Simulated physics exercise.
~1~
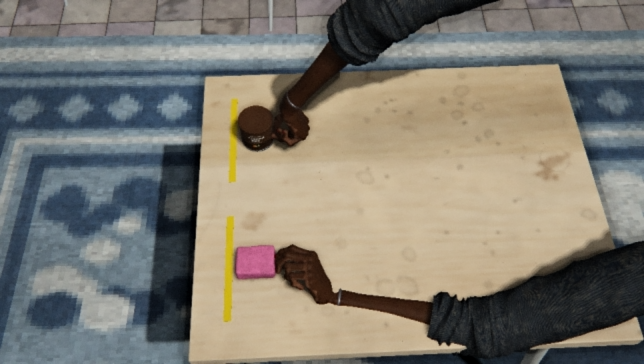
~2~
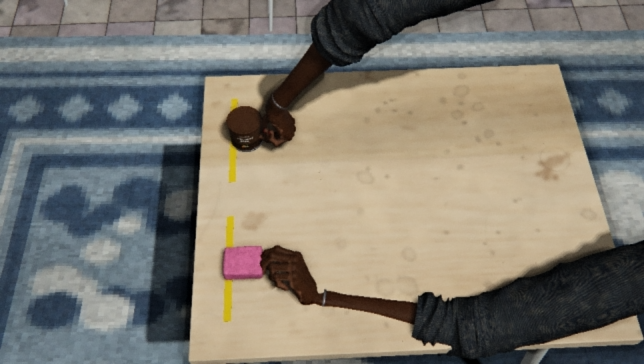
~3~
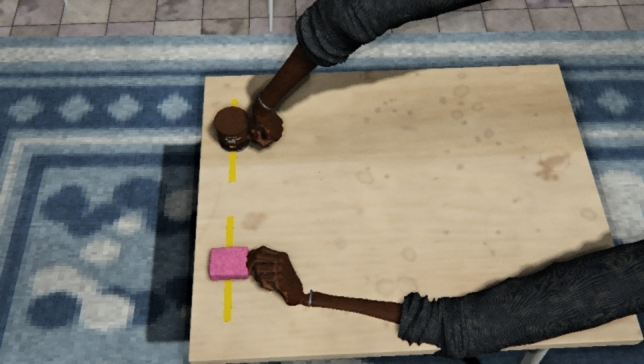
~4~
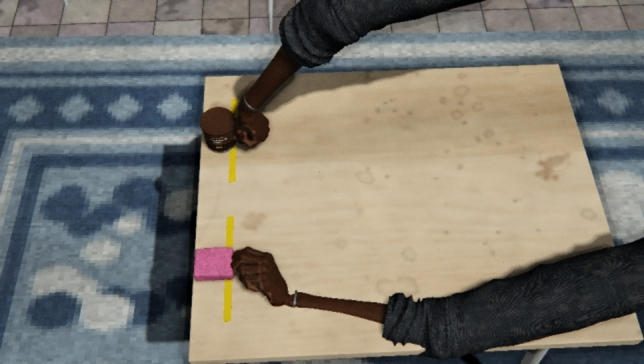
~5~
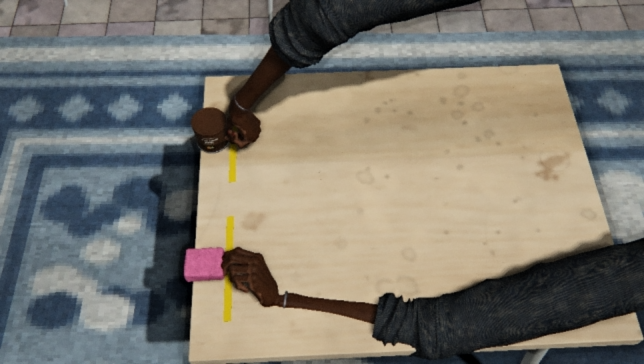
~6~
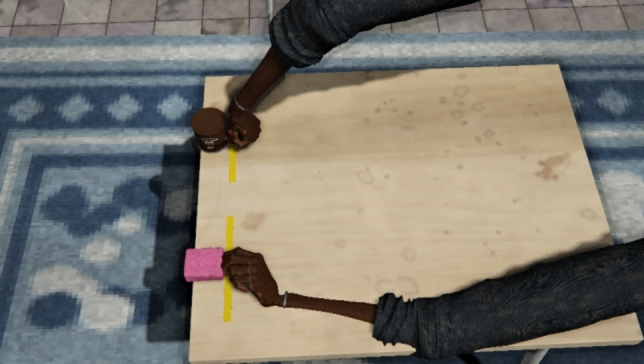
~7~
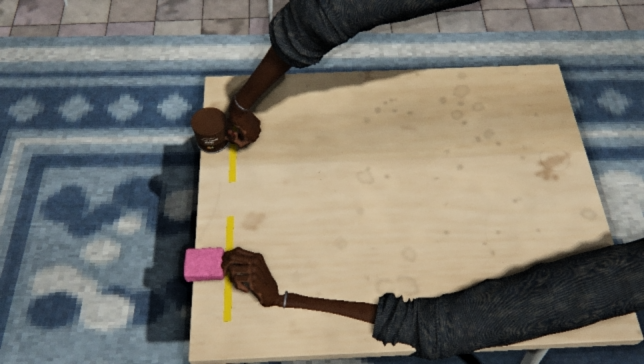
On a pale wooden table above a patterned blue rug, two hands slid a pink sponge and a small brown tin left past yellow tape strips, then stopped with both items jutting over the edge, still on the table.
